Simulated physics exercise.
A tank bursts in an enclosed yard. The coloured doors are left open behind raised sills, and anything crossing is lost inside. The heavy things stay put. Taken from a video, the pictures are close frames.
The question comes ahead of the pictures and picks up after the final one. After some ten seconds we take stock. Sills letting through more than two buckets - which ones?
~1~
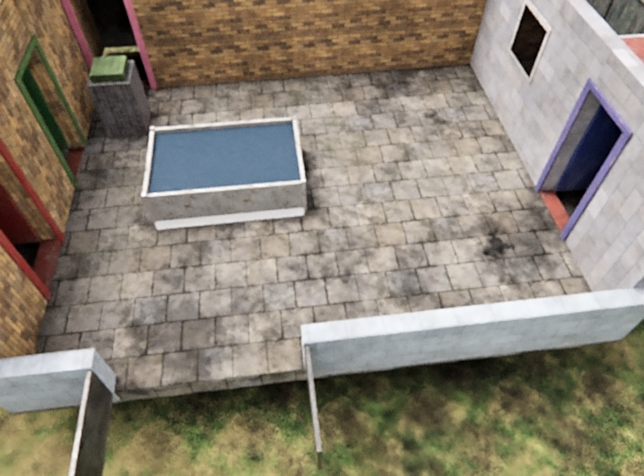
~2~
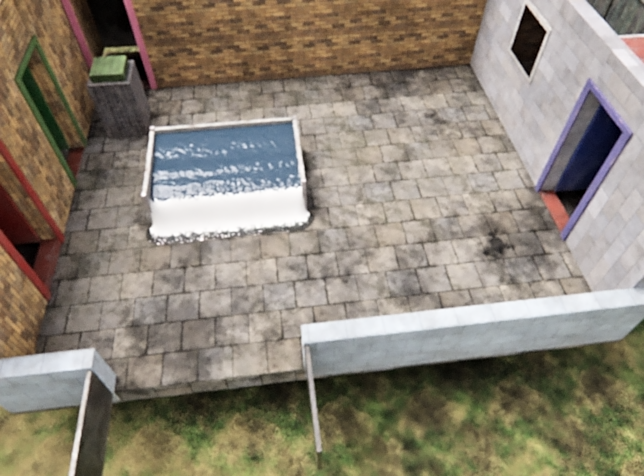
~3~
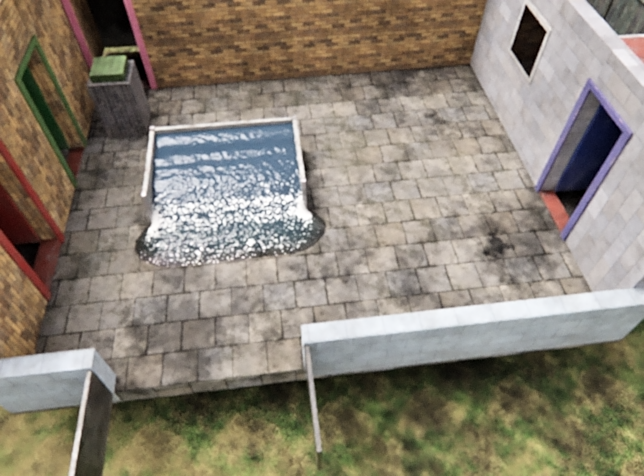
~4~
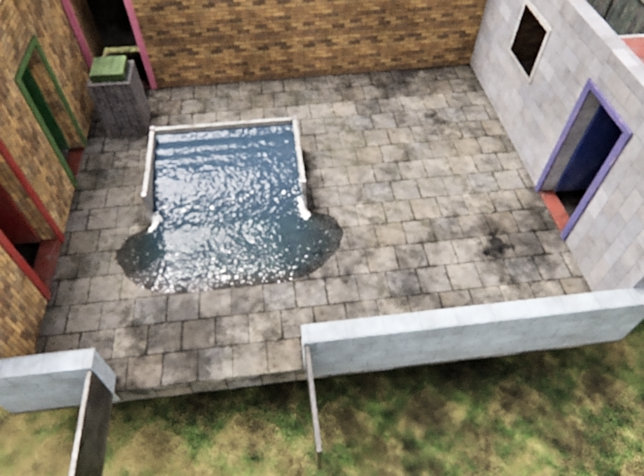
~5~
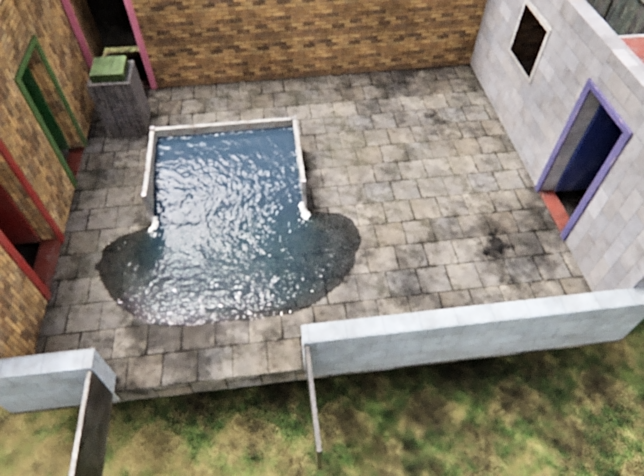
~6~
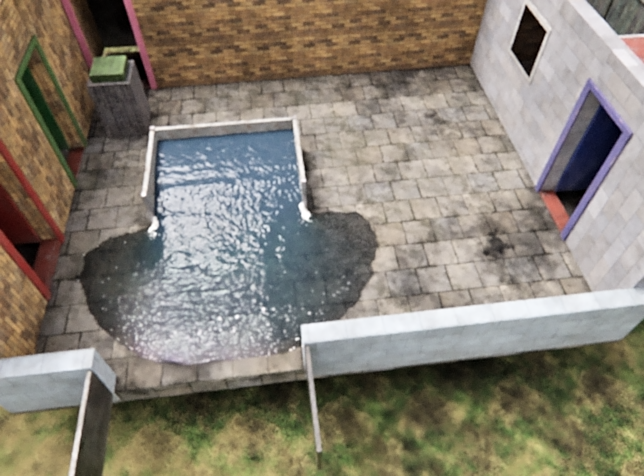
The red door does not go over two buckets; the pink door does not go over two buckets; the blue door does not go over two buckets; the green door does not go over two buckets.
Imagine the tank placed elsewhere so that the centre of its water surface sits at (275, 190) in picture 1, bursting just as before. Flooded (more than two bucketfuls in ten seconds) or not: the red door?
Red: Undershoots.
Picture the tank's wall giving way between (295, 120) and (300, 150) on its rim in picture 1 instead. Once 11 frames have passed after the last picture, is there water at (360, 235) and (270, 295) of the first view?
Still dry, Still dry.
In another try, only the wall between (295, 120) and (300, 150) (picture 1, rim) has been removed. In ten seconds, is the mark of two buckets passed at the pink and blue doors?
Lab note - pink door: Remains within bounds; blue door: Breaks the limit.
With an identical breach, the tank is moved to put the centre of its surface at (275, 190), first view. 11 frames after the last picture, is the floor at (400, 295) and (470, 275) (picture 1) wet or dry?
Point 1: Soaked through; point 2: Soaked through.
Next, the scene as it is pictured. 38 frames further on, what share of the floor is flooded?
It comes out near 55 percent.
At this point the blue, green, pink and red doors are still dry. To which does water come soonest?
The one in red comes first.
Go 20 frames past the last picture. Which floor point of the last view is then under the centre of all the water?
I'd put my finger on (257, 269).
A moment on, water covers 30 % of the floor; the red door wet at the sill, nothing in, the pink door not reached, the blue door not reached, the green door not reached.
Next, water covers 30 % of the floor; the red door wet at the sill, nothing in, the pink door not reached, the blue door not reached, the green door not reached.
Then, water covers 35 % of the floor; the red door wet at the sill, nothing in, the pink door not reached, the blue door not reached, the green door not reached.
Later, water covers 55 % of the floor; the red door wet at the sill, nothing in, the pink door not reached, the blue door under two buckets in, the green door wet at the sill, nothing in.
In the end, water covers 70 % of the floor; the red door wet at the sill, nothing in, the pink door wet at the sill, nothing in, the blue door under two buckets in, the green door under two buckets in.
